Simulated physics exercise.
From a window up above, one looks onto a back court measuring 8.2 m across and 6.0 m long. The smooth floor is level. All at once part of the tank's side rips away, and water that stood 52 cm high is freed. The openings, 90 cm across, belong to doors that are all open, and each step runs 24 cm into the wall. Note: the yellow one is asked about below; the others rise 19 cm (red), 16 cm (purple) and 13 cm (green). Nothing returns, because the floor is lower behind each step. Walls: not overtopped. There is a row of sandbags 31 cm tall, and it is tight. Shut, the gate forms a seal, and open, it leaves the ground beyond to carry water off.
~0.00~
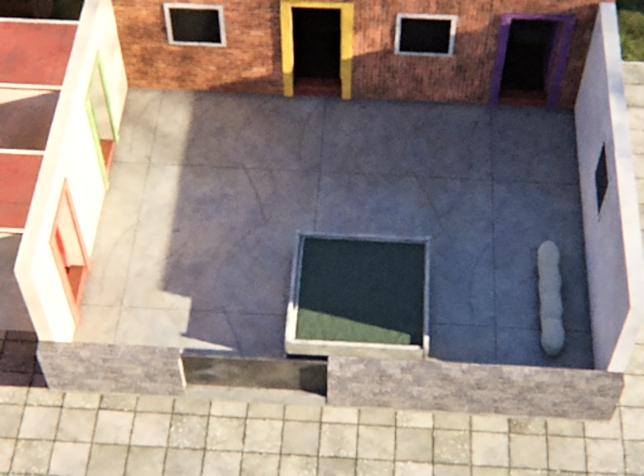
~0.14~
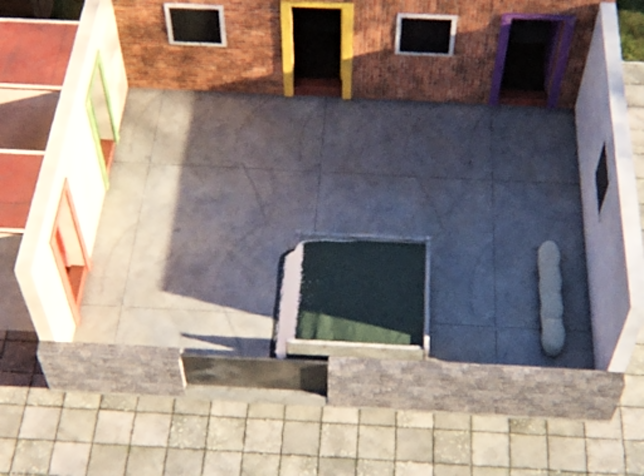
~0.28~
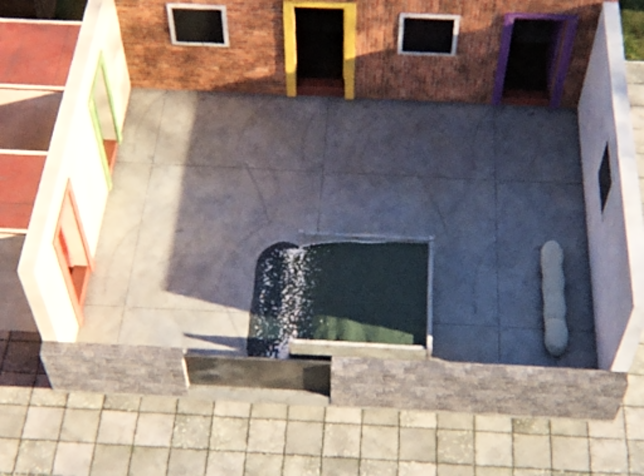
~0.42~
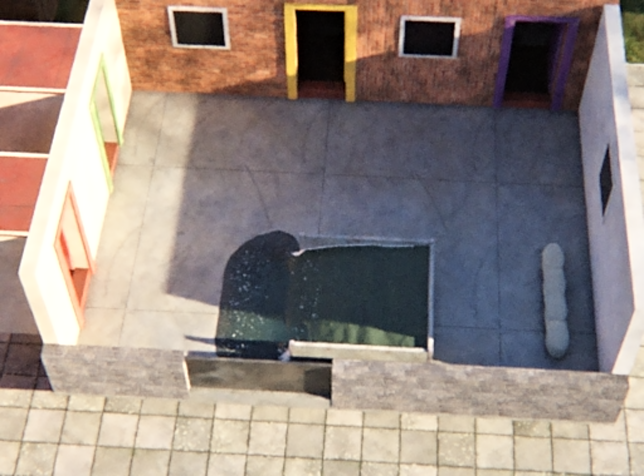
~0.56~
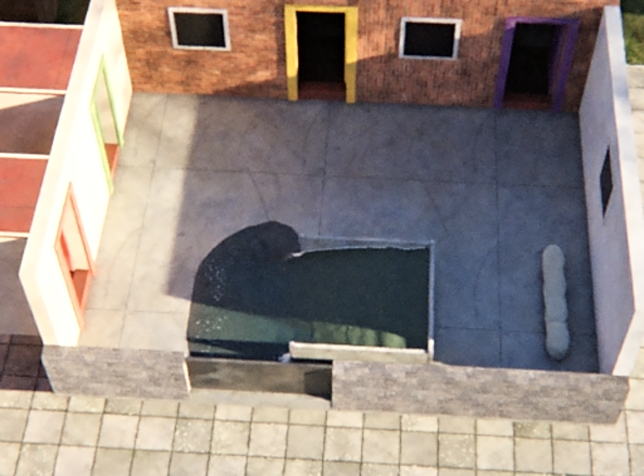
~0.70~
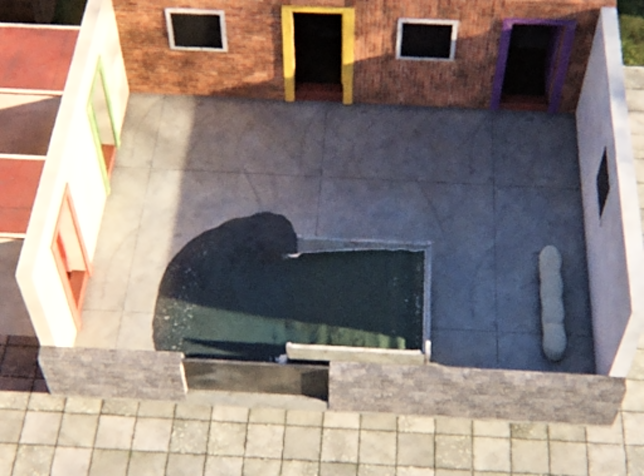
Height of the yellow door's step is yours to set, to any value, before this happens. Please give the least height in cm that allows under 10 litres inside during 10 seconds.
It would have to be roughly 6 cm high.
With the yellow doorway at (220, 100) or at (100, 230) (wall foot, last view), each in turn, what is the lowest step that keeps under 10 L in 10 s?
First place around 12.5 cm, second around 18 cm.
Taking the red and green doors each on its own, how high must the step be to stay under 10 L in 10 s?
You'd want some 25 cm at red and some 9.0 cm at green.
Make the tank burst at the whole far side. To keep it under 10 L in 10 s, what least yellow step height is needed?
Minimum height: Approx. 20 cm.
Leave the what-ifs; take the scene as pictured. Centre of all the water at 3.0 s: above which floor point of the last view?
About (202, 290).
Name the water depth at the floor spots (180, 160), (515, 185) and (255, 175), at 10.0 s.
Around 7 cm, 3 cm and 6 cm.
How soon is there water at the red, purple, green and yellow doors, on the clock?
Arrival times - red: 1.1 s; purple: 7.0 s; green: 2.2 s; yellow: 4.5 s.
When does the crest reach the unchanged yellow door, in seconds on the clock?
Around 7.0 seconds.
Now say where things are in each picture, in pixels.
In the first picture, the tank at (360, 291) is whole and still, 52 cm deep; the yellow door at (317, 57) is dry.
In the second picture, the gap is at (295, 299), the front 0.2 m out at a hidden place; the back of the tank holds 52 cm.
In the third picture, the front is at (253, 352), 0.6 m from the gap at (298, 301); 1.3 m2 of floor is wet, 52 cm left at the back.
In the fourth picture, water pours out at (299, 304) and has run 1.2 m, to (221, 346); about 8 cm deep outside, 52 cm at the back.
In the fifth picture, the front is at (193, 336), 1.7 m from the gap at (300, 305); 4.2 m2 of floor is wet, 51 cm left at the back.
In the sixth picture, the front is at (160, 310), 2.2 m from the gap at (297, 306); 5.6 m2 of floor is wet, 45 cm left at the back; 3.2 m in a straight line remain to the yellow door at (319, 62).
After 1.4 s water covers 25 % of the floor, deepest (27 cm) near (83, 306); it has not reached the yellow door.
After 3.0 s water covers 35 % of the floor, deepest (30 cm) near (131, 347); it has not reached the yellow door.
After 10.0 s water covers 85 % of the floor, deepest (11 cm) near (571, 114); 6 cm at the yellow door, 0 litres in over its 22 cm step.
At the yellow door as built, the water arrived by 4.7 s and peaked near 9 cm at 6.8 s.
Run again over the same 10 s with other heights there, 16 litres in over 5 cm, 6 litres over 6.5 cm. The limit of 10 litres is kept from about 6 cm up.
